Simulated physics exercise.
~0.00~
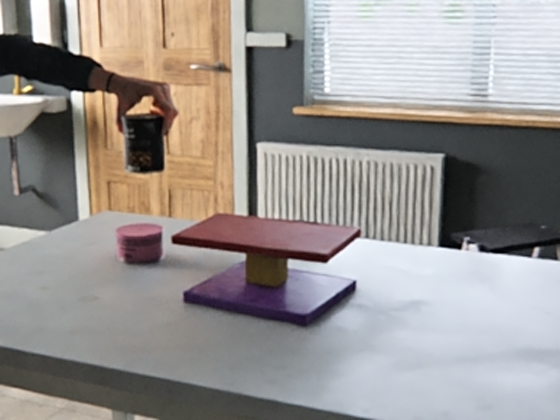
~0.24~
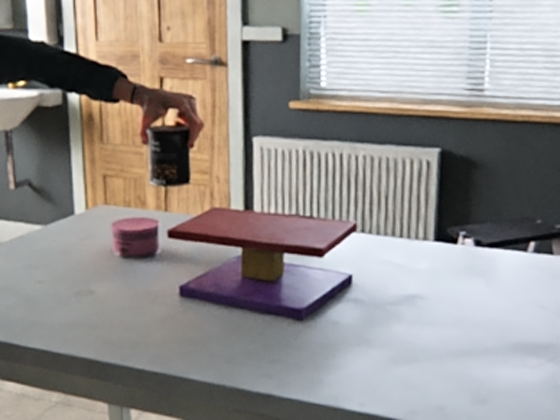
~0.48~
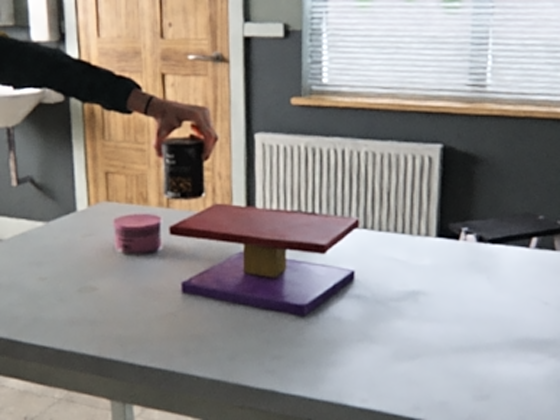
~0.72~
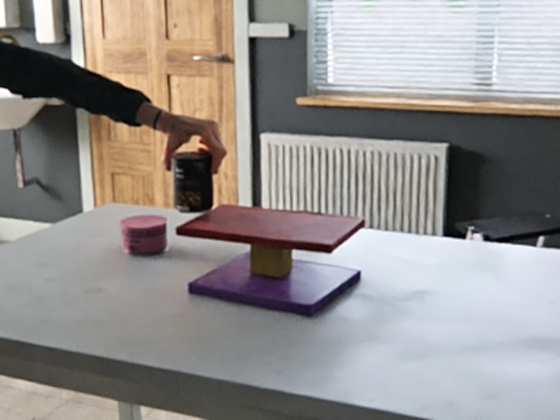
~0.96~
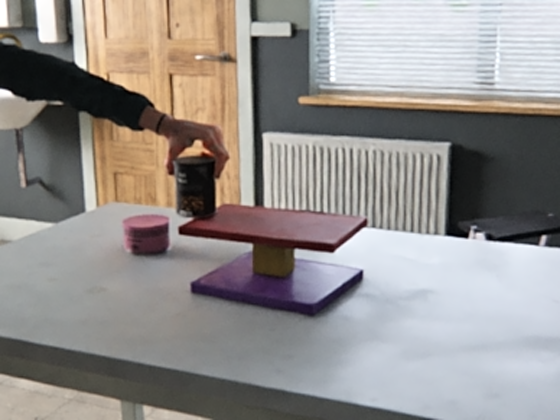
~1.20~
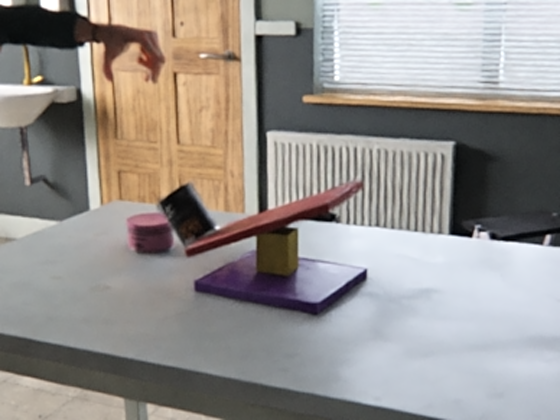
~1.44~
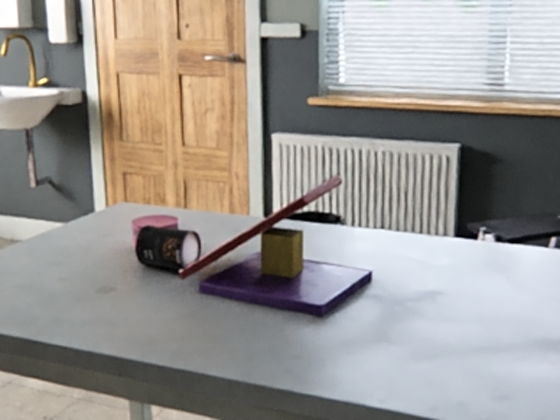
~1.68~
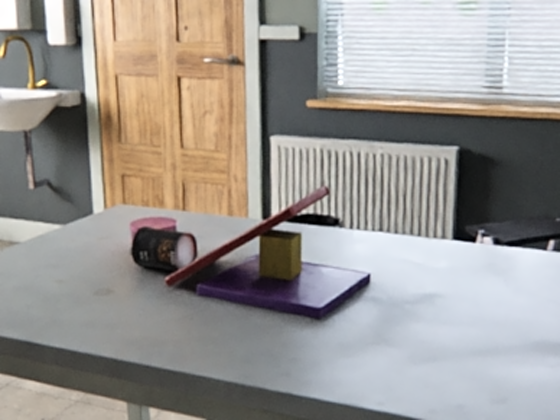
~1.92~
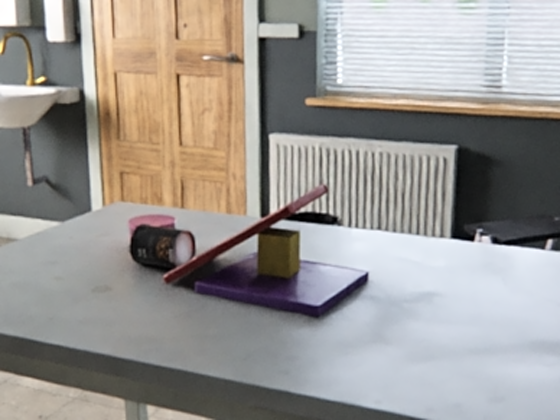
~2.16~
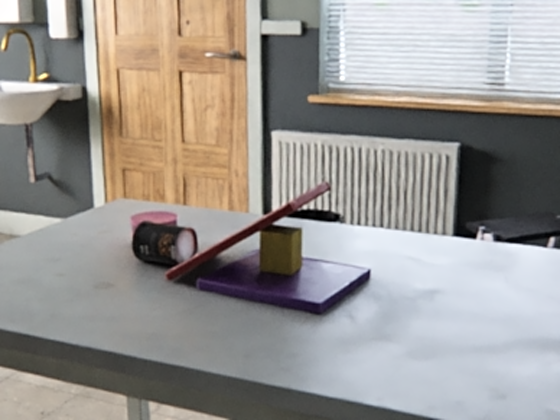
The video shows a hand lowering a black tin onto the left end of a red tray balanced on a yellow block and purple tray, beside a pink tub. Released, the tin tips the red tray and falls onto its side on the table, leaving the tray slanted against the block.
